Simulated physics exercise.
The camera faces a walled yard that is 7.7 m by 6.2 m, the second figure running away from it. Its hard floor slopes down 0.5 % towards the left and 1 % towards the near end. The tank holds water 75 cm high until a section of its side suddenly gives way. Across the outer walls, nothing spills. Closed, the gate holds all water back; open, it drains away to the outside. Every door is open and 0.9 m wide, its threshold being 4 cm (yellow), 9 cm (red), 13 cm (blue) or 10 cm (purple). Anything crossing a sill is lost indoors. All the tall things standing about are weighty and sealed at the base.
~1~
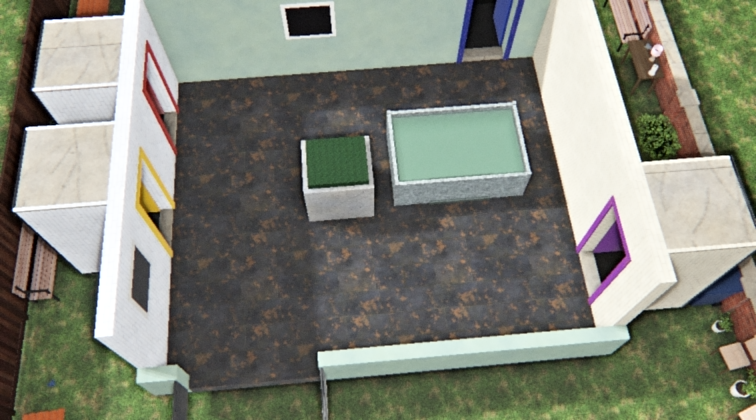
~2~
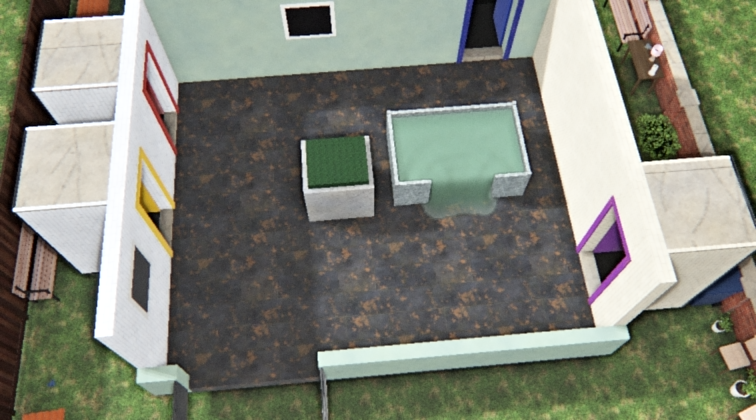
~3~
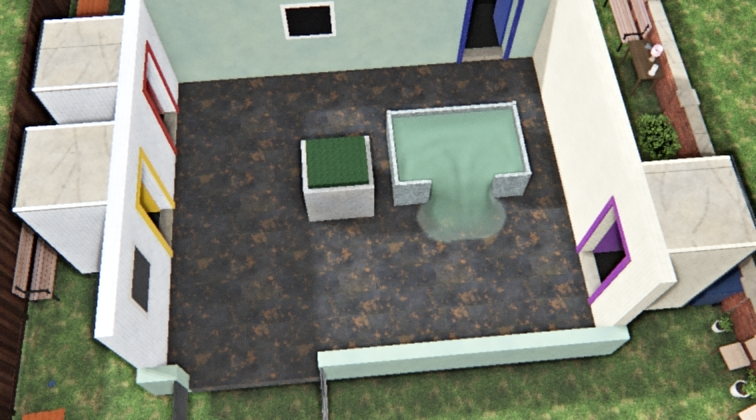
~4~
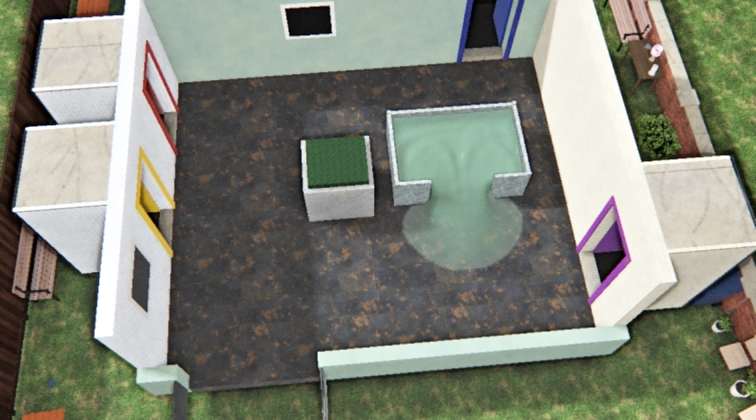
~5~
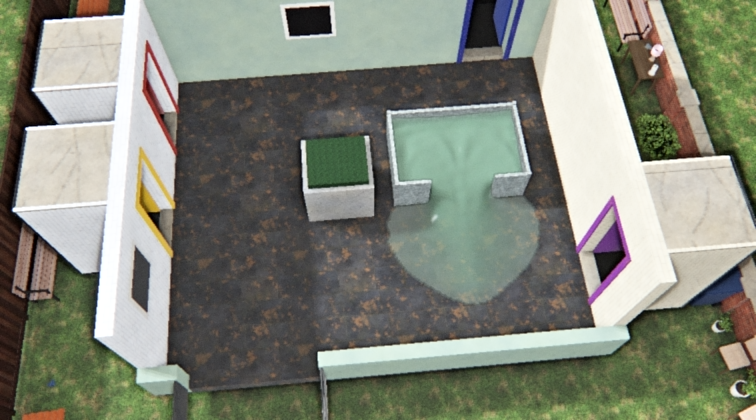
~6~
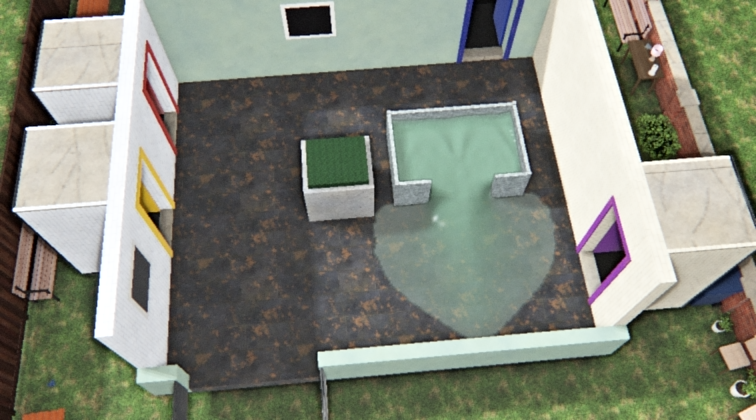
A walled yard holds a tank as water pours from its front and spreads outward.
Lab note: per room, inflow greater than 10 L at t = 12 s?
In order: Yellow door: Past the set amount; red door: Under the set amount; blue door: Under the set amount; purple door: Past the set amount.
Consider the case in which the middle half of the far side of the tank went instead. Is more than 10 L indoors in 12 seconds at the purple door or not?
Then: Purple short of it.
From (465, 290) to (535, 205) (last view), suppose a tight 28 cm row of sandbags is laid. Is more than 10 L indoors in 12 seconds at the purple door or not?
Result at purple: Limit not reached.
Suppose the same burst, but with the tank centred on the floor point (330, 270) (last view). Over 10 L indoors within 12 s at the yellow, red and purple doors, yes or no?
Yellow: Within limit; red: Within limit; purple: Too much.
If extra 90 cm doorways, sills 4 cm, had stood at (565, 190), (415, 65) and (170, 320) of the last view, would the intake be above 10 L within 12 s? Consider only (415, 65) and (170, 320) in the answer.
Per doorway, in order: Insufficient / sufficient.
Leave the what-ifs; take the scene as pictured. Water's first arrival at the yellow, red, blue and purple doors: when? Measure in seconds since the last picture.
So yellow at 3.2 s, red at 4.5 s, blue at 4.5 s, and purple at 0.3 s.
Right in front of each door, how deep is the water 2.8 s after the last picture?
Door by door in cm, yellow shows 0, red shows 0, blue shows 0, purple shows 16.
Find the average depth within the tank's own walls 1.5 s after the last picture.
Some 35 cm.
Then, 0.7 s after the last picture water covers 25 % of the floor and is deepest (40 cm) near (461, 202); yellow door not reached, red door not reached, blue door not reached, purple door 8 cm at the sill, 0 L in.
Then, 1.5 s after the last picture water covers 30 % of the floor and is deepest (40 cm) near (594, 338); yellow door not reached, red door not reached, blue door not reached, purple door 16 cm at the sill, 4 L in.
Then, 2.8 s after the last picture water covers 45 % of the floor and is deepest (25 cm) near (444, 351); yellow door not reached, red door not reached, blue door not reached, purple door 16 cm at the sill, 41 L in.
Then, 6.3 s after the last picture water covers 75 % of the floor and is deepest (14 cm) near (464, 350); yellow door 7 cm at the sill, 13 L in, red door 3 cm at the sill, 0 L in, blue door 8 cm at the sill, 0 L in, purple door 9 cm at the sill, 73 L in.
Then, 11.3 s after the last picture water covers 95 % of the floor and is deepest (9 cm) near (167, 377); yellow door 6 cm at the sill, 37 L in, red door 7 cm at the sill, 0 L in, blue door 4 cm at the sill, 0 L in, purple door 5 cm at the sill, 73 L in.
